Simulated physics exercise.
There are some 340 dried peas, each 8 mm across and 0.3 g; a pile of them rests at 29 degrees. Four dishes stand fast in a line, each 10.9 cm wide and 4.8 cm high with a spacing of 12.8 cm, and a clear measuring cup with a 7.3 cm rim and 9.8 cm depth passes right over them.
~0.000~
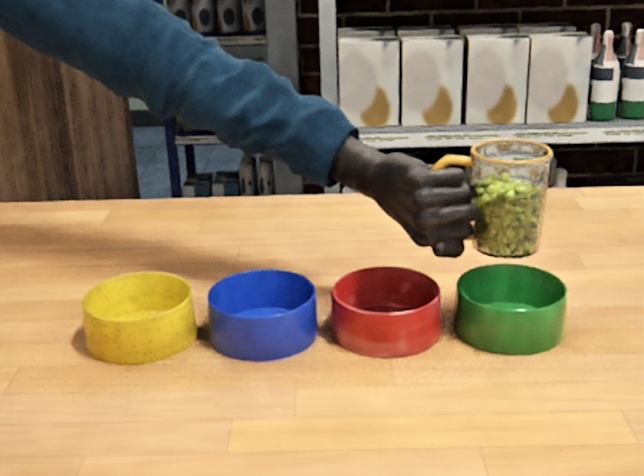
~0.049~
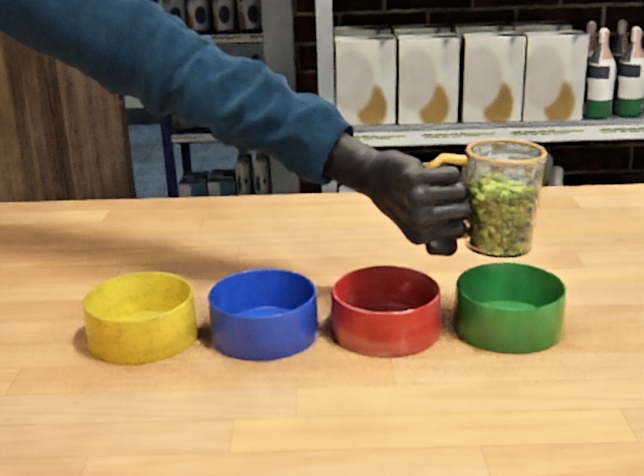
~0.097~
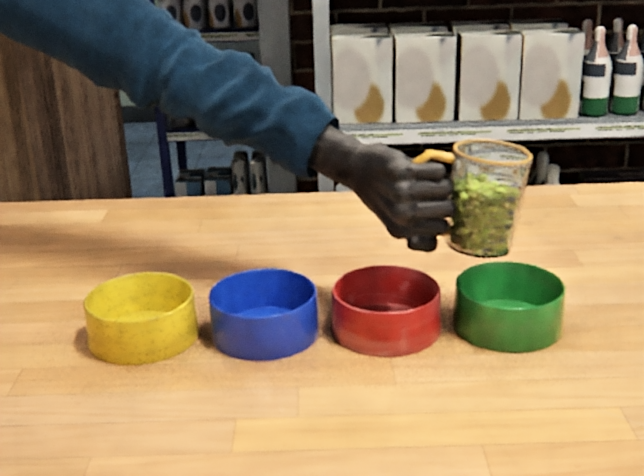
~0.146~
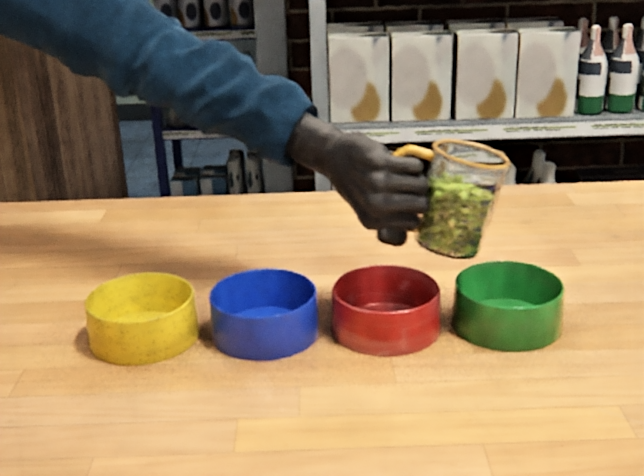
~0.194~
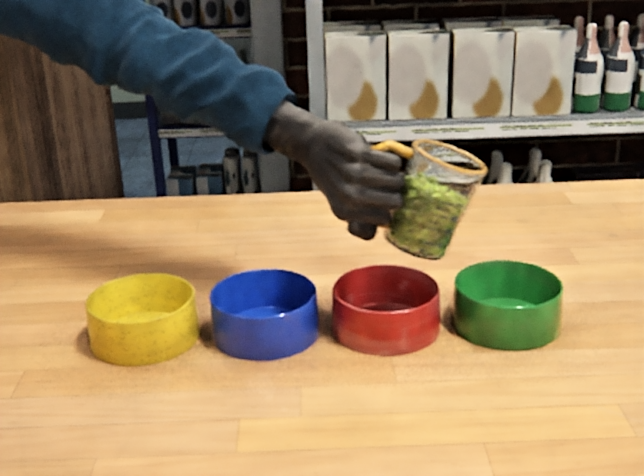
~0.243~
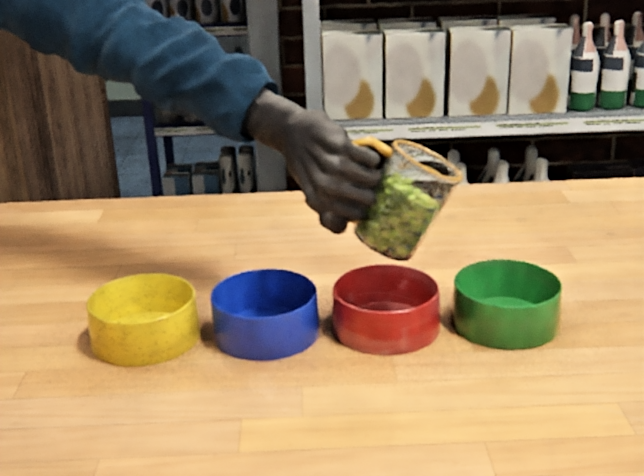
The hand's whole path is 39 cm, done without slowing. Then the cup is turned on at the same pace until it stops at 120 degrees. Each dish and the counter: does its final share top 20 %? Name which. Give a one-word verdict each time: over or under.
Verdicts: Red under, blue under, green under, yellow over, counter over.
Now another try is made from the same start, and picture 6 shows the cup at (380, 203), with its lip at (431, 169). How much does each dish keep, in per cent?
Red: 0 / blue: 0 / green: 0 / yellow: 70.
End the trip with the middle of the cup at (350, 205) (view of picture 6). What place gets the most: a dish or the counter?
Result: Biggest portion at red.
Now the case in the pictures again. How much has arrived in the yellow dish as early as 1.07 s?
Share at that time: Approx. 40 per cent.
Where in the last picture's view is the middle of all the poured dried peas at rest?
I'd say roughly (172, 327).
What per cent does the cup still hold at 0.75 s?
My estimate is about 95 per cent.
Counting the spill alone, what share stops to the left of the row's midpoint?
Some 100 per cent.
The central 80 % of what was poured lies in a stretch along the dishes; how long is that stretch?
About 11 cm.
Then, at 0.55 s, tilt 74 degrees; cup holds 100 %.
After 0.75 s, tilt 104 degrees; cup holds 95 %.
After 1.07 s, tilt 120 degrees; cup holds 45 %, yellow 40 %.
In the end, at 2.0 s, red 0 %, blue 5 %, green 0 %, yellow 65 %, counter 30 %.
